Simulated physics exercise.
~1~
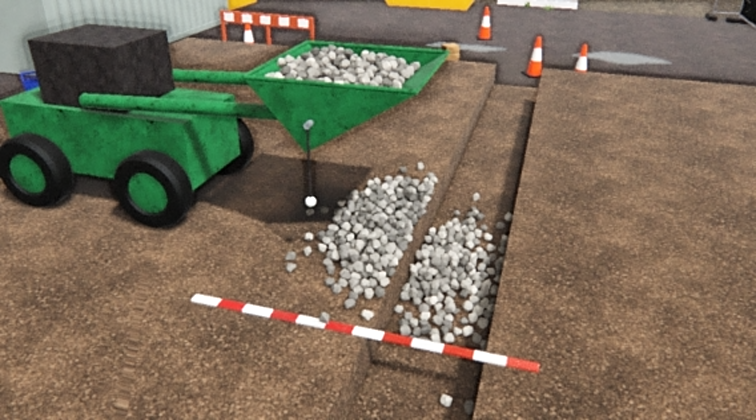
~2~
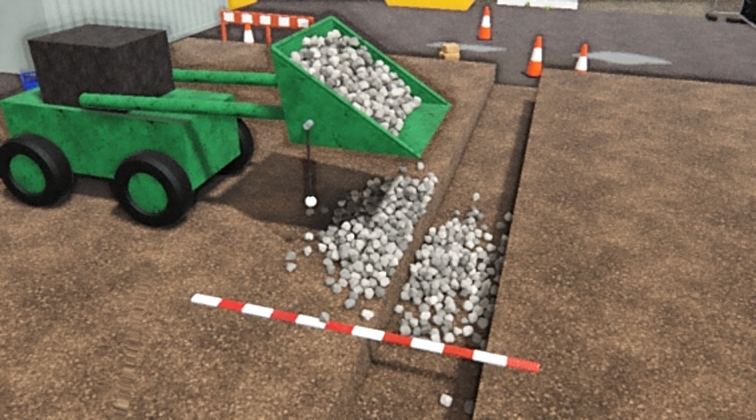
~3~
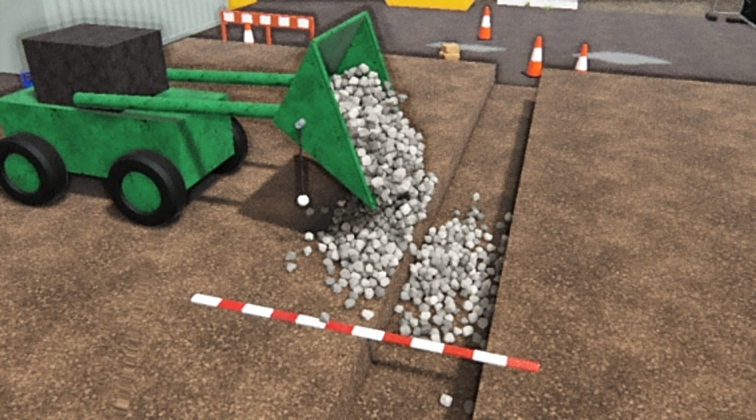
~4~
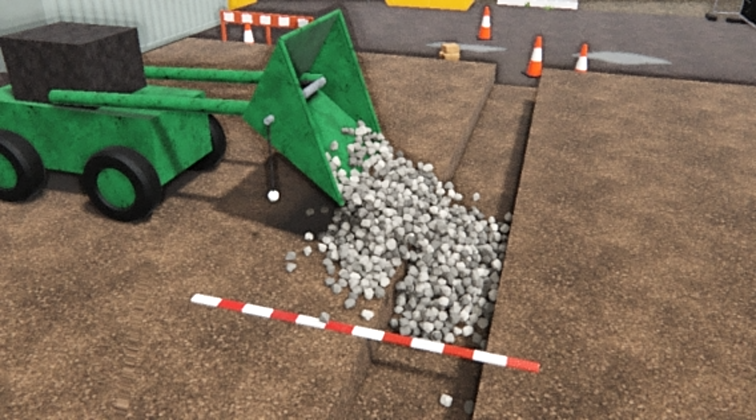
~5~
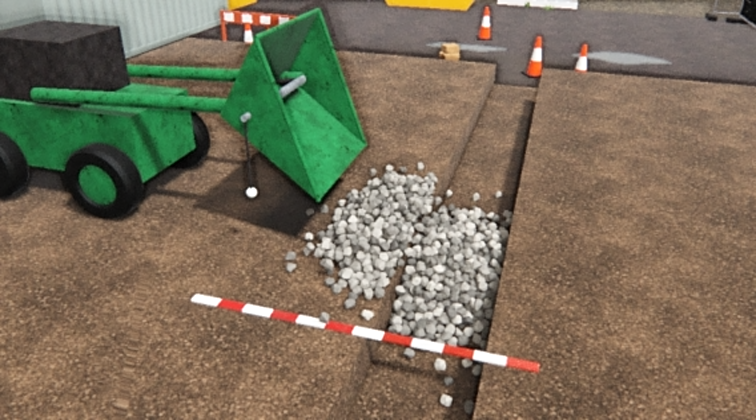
A green loader with black tyres and a dark block on top stands at the left of a brown dirt site, seen from above, its raised bucket full of grey stones. Two heaps of stones already lie ahead, one beside a trench and one in it, behind a red and white striped staff, with orange cones at the back. The bucket tips steeply forward and the stones slide out onto the heaps. The loader then backs away to the left while the rest pour down. It ends with the bucket empty and tilted, and both heaps larger, especially the one in the trench.
